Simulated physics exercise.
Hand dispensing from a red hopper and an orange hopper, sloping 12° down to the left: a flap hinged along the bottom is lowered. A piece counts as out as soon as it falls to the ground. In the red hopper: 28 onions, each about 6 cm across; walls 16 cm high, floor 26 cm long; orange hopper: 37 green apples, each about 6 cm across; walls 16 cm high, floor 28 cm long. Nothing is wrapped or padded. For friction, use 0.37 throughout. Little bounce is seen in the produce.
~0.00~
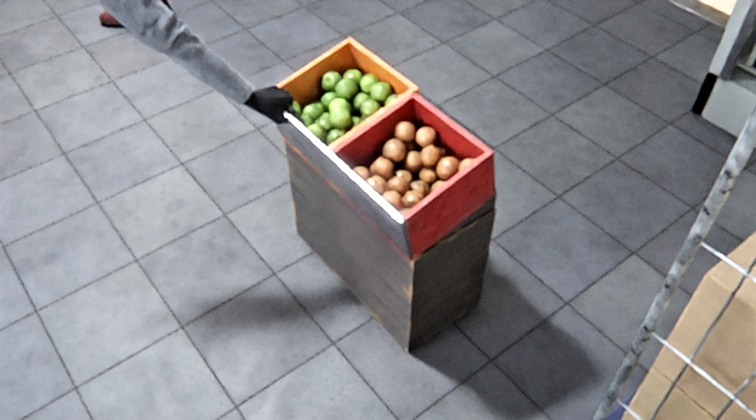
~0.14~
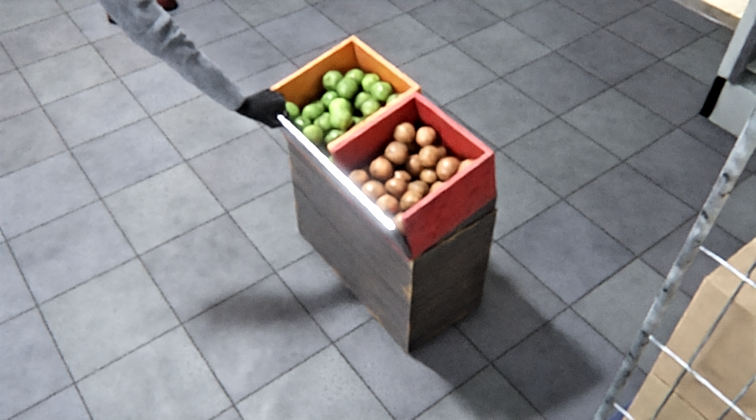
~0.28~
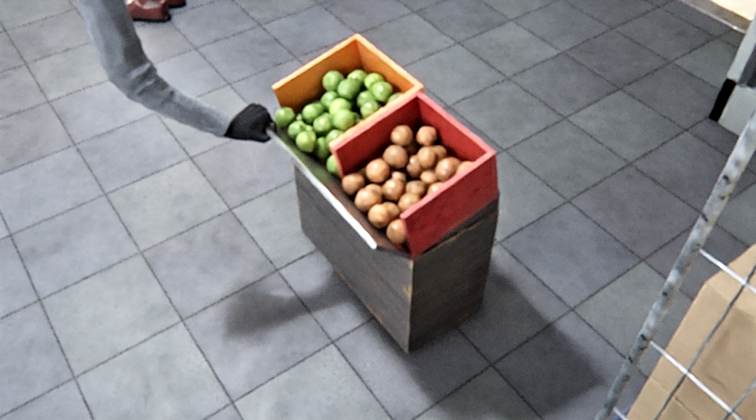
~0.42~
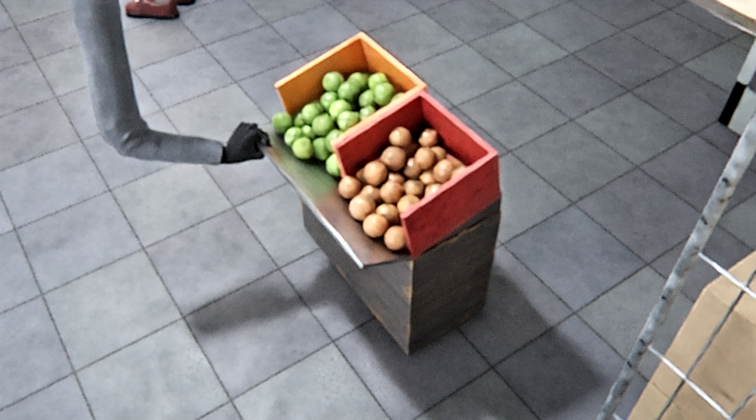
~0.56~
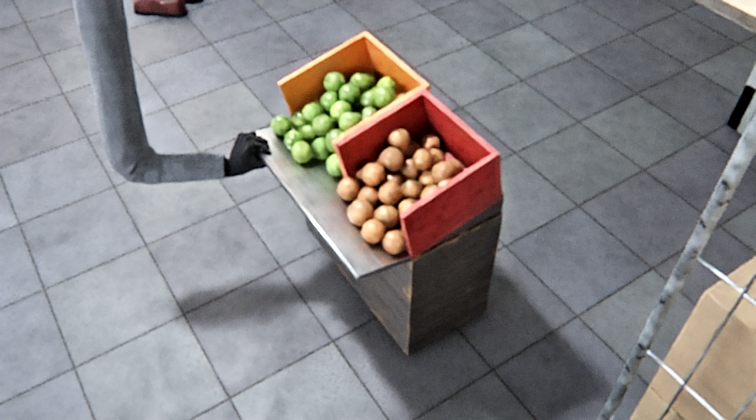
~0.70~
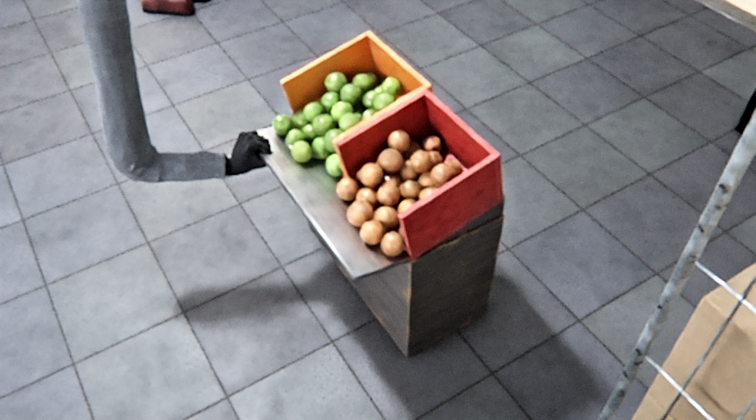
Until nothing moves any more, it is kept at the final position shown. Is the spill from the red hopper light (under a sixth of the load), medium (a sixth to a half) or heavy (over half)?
Onto the ground goes a portion smaller than a sixth.
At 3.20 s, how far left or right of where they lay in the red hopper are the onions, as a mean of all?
I'd put it at close to 4 cm toward the left.
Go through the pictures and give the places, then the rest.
In the first frame (we follow the rim corner now nearest the camera), red hopper at (404, 218); orange hopper at (329, 149); flap open 0°; nothing has dropped clear.
Red hopper at (402, 218); flap open 9°, in the second frame.
Red hopper at (402, 217); flap open 30°, in the third frame.
Red hopper at (402, 216); flap open 53°, in the fourth frame.
Red hopper at (401, 216); flap open 66°, in the fifth frame.
Red hopper at (400, 217); orange hopper at (333, 141); flap open 67°; nothing has dropped clear, in the sixth frame.
After 1.10 s, 0 of 28 out of the red hopper and 0 of 37 out of the orange hopper.
After 1.60 s, 0 of 28 out of the red hopper and 0 of 37 out of the orange hopper.
After 2.30 s, 0 of 28 out of the red hopper and 0 of 37 out of the orange hopper.
When it is over (at 3.20 s), 0 of 28 out of the red hopper and 0 of 37 out of the orange hopper. Asked share, 0 of 28, 0 per cent.
